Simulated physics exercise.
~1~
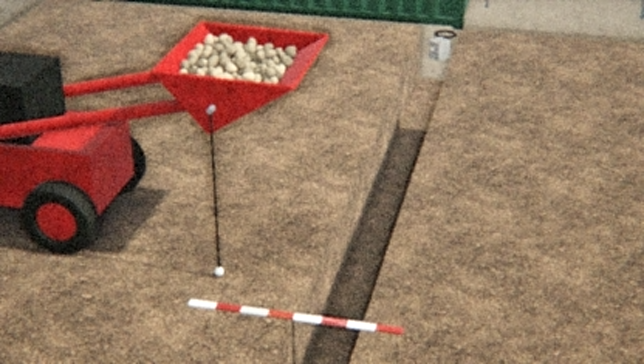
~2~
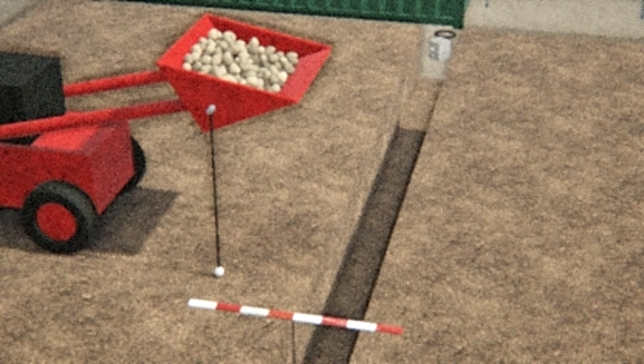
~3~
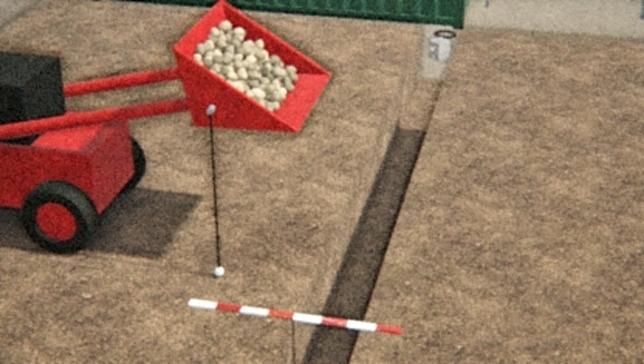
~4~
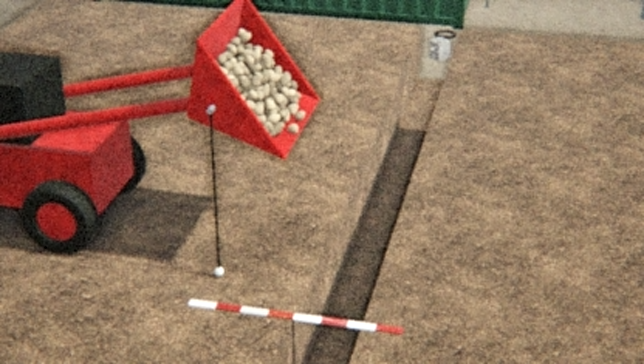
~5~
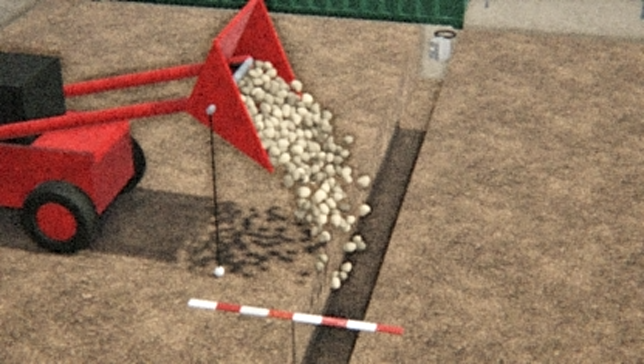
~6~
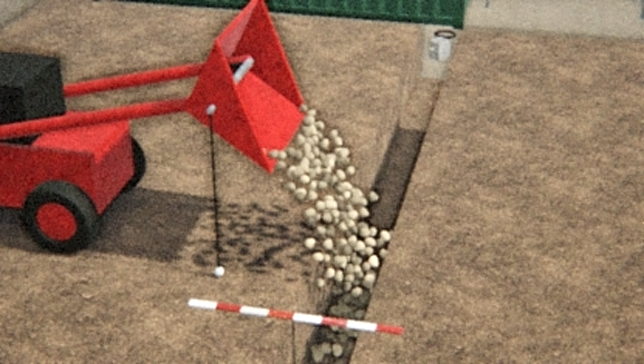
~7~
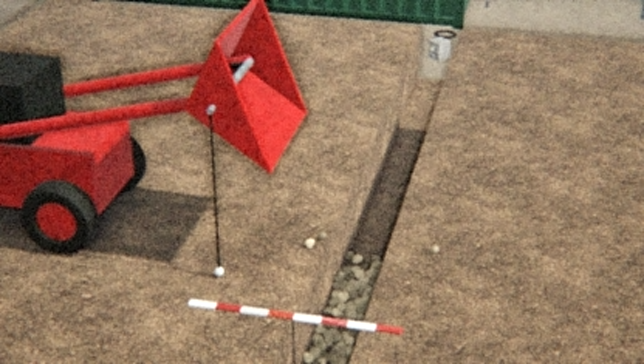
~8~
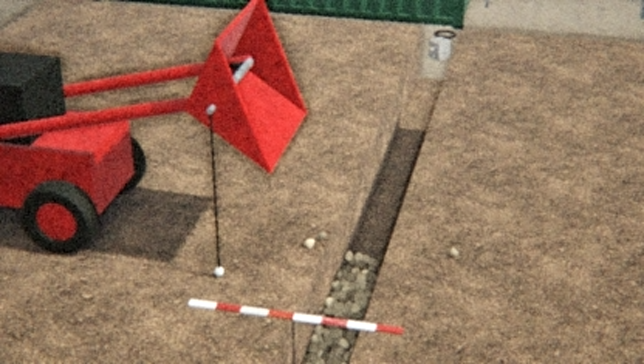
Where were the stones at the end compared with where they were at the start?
At the start the stones were piled in the loader's raised red bucket. By the end nearly all of them lay lower down and to the right, in the near part of the trench by the striped staff.
